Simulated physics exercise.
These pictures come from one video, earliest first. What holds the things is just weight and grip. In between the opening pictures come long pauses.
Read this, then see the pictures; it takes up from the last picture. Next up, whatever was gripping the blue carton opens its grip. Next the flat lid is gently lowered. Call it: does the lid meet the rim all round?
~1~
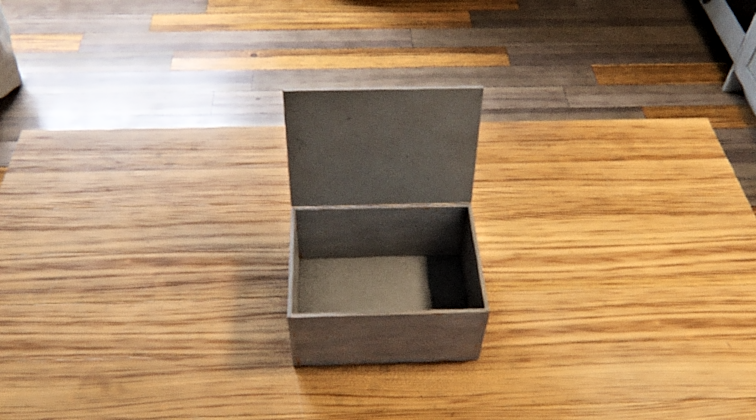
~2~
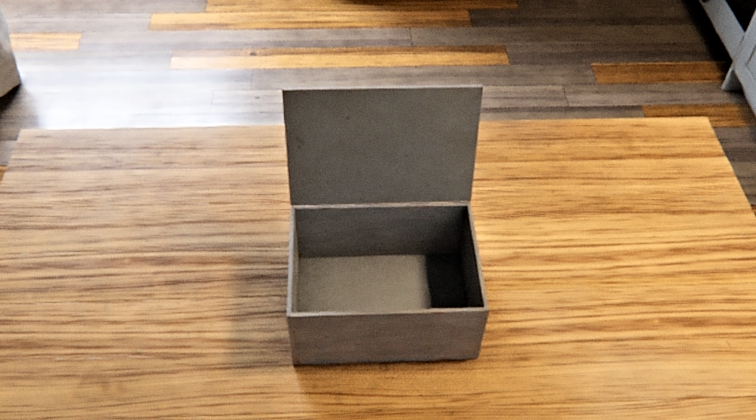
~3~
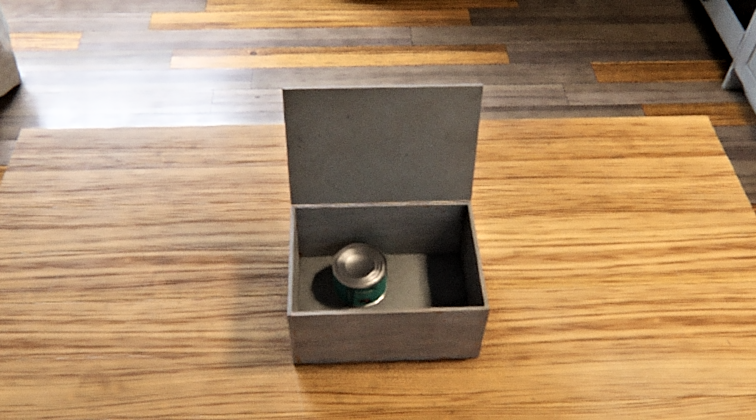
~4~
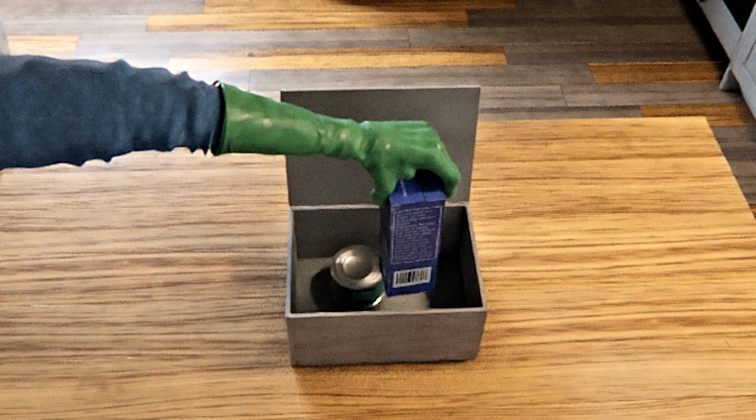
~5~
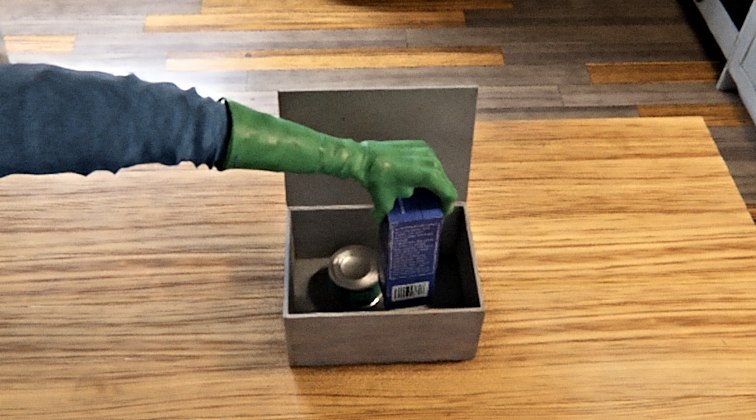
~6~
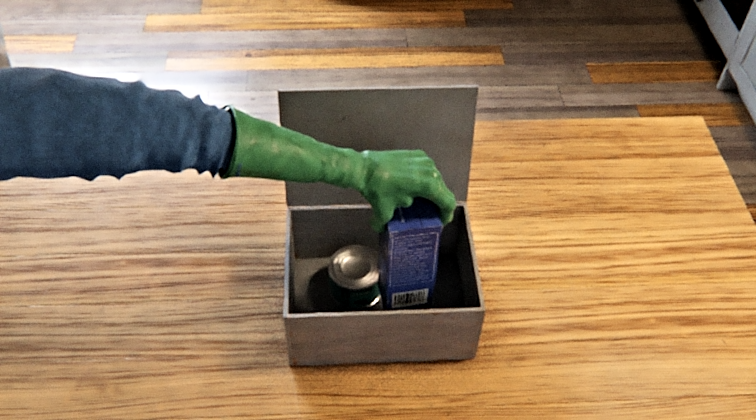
No, the lid is held open.
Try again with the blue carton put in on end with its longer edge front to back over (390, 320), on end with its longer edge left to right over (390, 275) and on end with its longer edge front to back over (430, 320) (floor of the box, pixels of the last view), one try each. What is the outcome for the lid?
In order: The lid gets blocked, then gets blocked, then gets blocked.
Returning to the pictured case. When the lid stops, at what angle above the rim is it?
The lid sits around 40° above the rim.
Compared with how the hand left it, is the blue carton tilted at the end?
As it turns out, the blue carton keeps its original angle.
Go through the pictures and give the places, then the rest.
The last thing is not in view yet, in the first frame.
The last thing is not in view yet, in the second frame.
The last thing is not in view yet; turquoise tub (360, 276), in the third frame.
On its way; blue carton (409, 235); turquoise tub (358, 277), in the fourth frame.
On its way; blue carton (408, 250); turquoise tub (356, 277), in the fifth frame.
In place under the hand; blue carton (407, 258); turquoise tub (356, 277), in the sixth frame.
Then, 0.30 s after the last picture, blue carton slid about its own width near (405, 281).
Then, 1.30 s after the last picture, lid 84° above the rim; blue carton slid about its own width near (405, 281).
Then, 1.60 s after the last picture, lid 59° above the rim; blue carton slid about its own width near (405, 281).
Then, 1.70 s after the last picture, lid 47° above the rim; blue carton slid about its own width near (405, 281).
At rest, lid 39° above the rim; moved from the start, blue carton; turquoise tub in place. Seen from the same camera at the end, blue carton near (405, 281).
